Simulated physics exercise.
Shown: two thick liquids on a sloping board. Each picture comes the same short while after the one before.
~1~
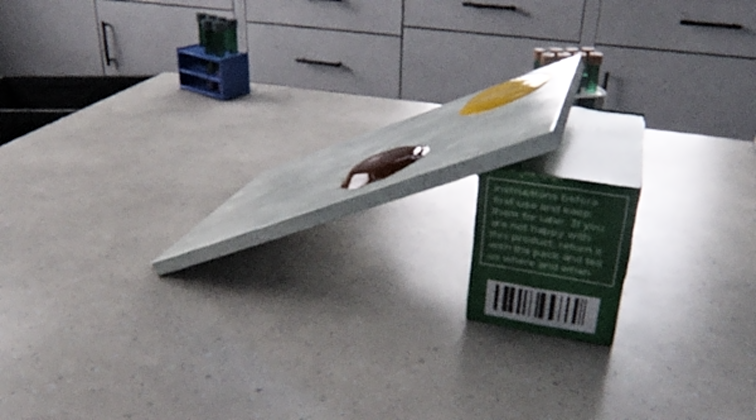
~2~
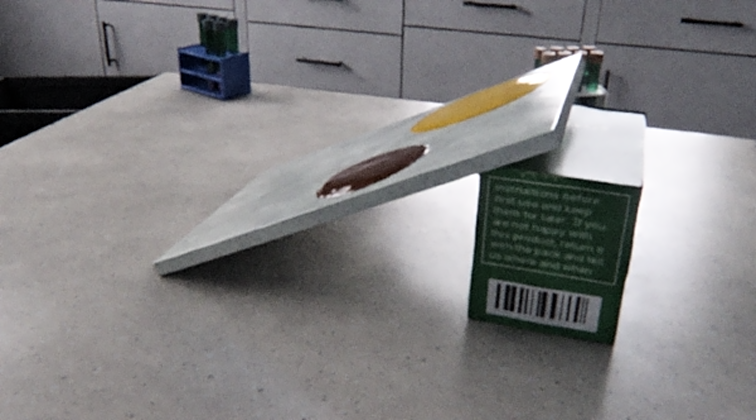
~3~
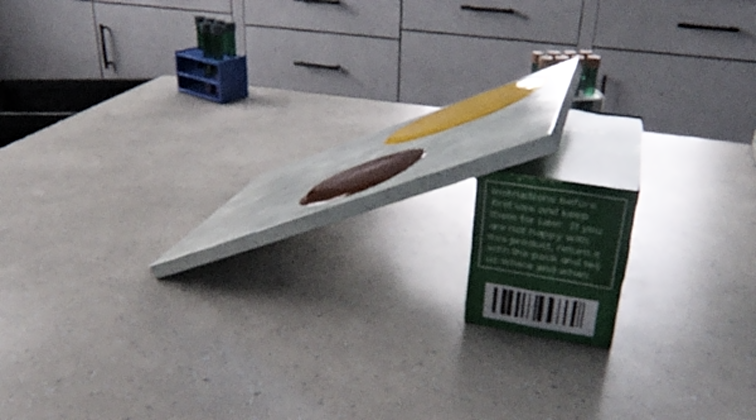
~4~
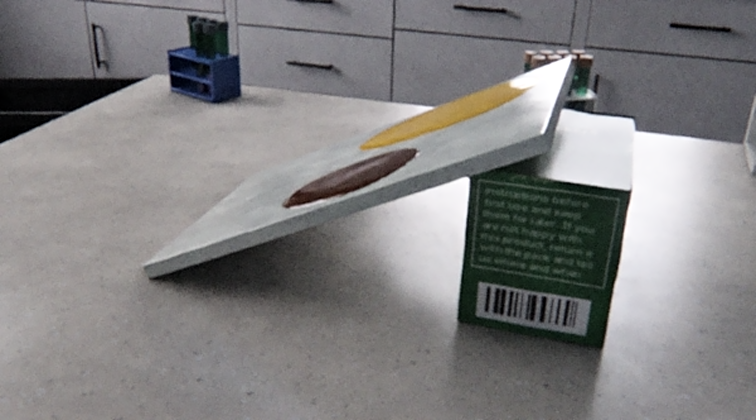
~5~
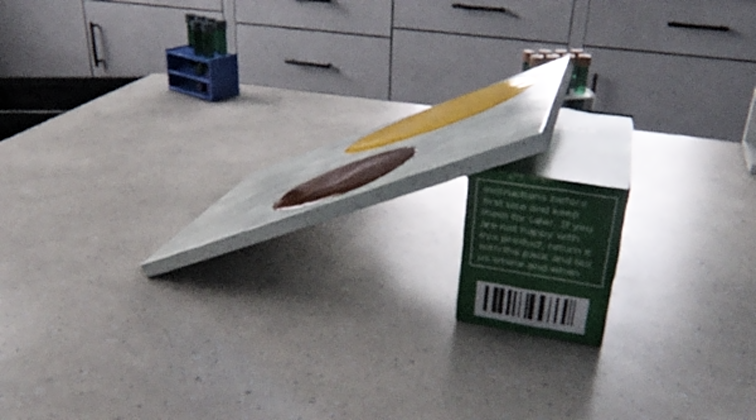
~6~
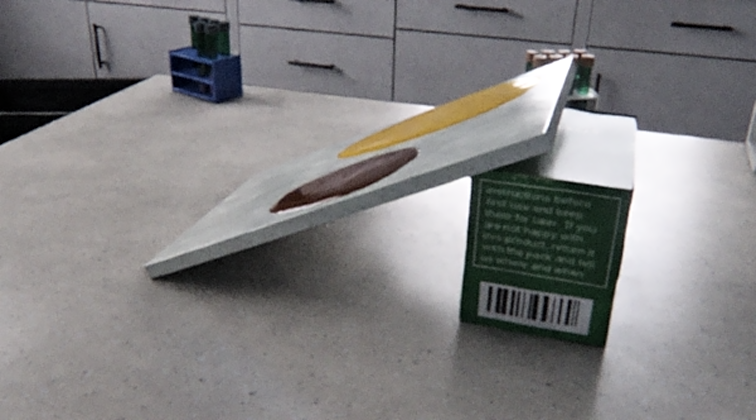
A sloping board rests on a green box while yellow and brown liquids creep down it.
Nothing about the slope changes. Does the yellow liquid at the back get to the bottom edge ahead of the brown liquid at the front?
Yes, the back one does.
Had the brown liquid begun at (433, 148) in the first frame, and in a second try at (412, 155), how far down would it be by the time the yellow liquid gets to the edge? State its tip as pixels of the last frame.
Around (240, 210) in the first try, (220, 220) in the second.
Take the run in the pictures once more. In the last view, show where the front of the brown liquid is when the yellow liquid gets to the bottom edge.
Somewhere around (208, 225), I'd say.
Shortly, the brown liquid is three quarters of the way down; the yellow liquid is three quarters of the way down.
Then, the brown liquid is close to the edge; the yellow liquid is close to the edge.
At the finish, the brown liquid is close to the edge; the yellow liquid is at the low edge.
